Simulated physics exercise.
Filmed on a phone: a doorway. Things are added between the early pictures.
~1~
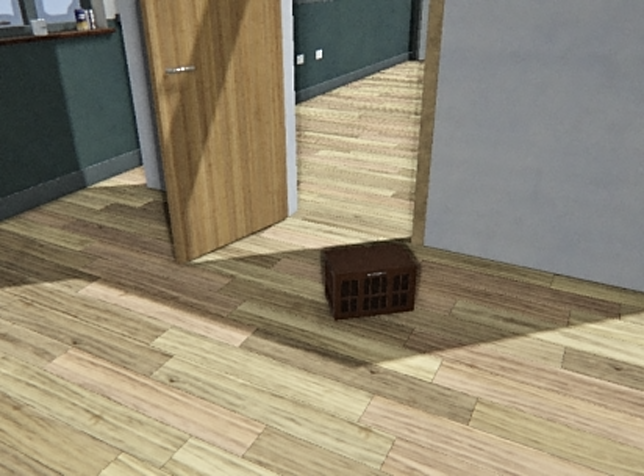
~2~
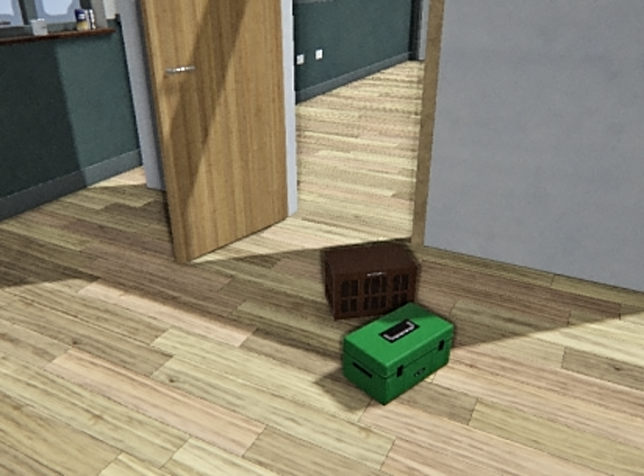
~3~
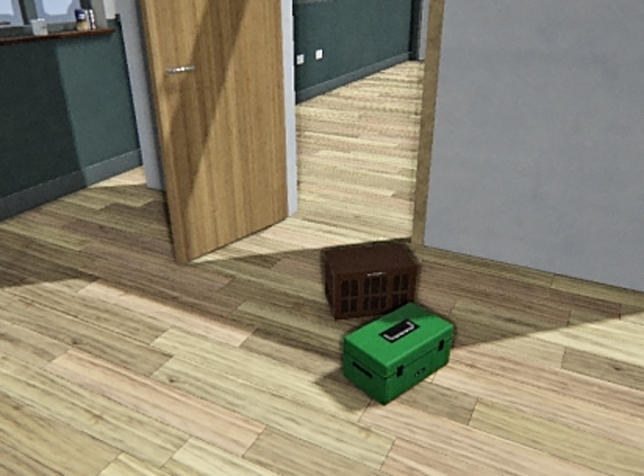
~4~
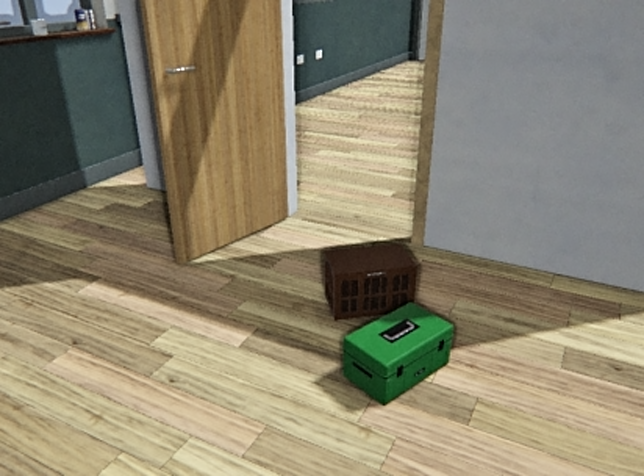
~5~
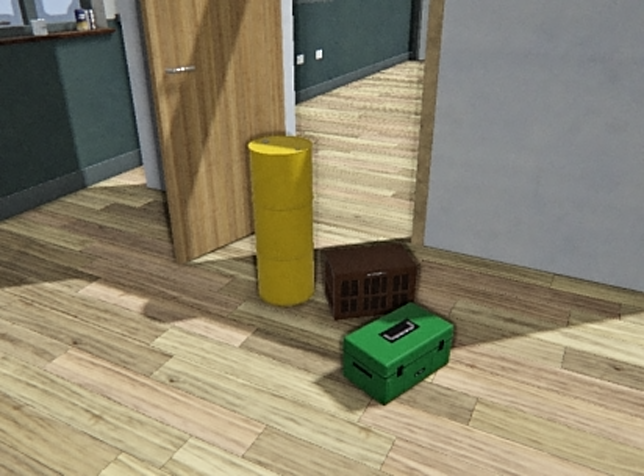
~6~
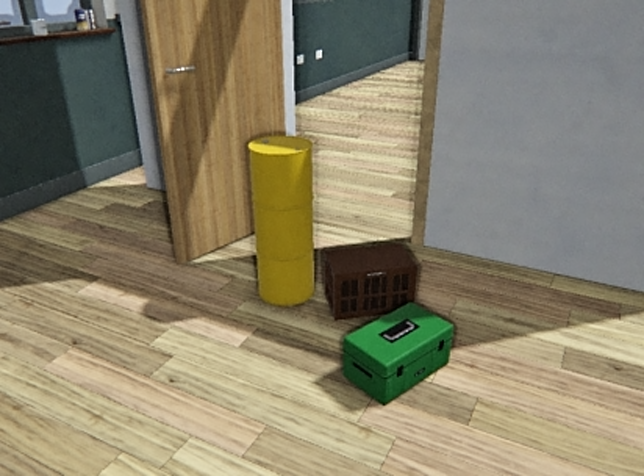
A green toolbox and then a yellow drum appear beside a brown crate near an open door.
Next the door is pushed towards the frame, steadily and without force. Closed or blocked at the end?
As it turns out, it jams.
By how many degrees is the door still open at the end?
About 65°.
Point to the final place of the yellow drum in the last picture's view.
Around (293, 223).
Then, 0.40 s on from there, door 96° open.
Then, 0.60 s on from there, door 85° open.
Then, 0.80 s on from there, door 72° open.
Then, 1.00 s on from there, door 67° open; yellow drum shifted a little near (291, 223).
In the end, door 66° open; all 3 unmoved. At the end, from the last picture's camera, yellow drum near (293, 223).
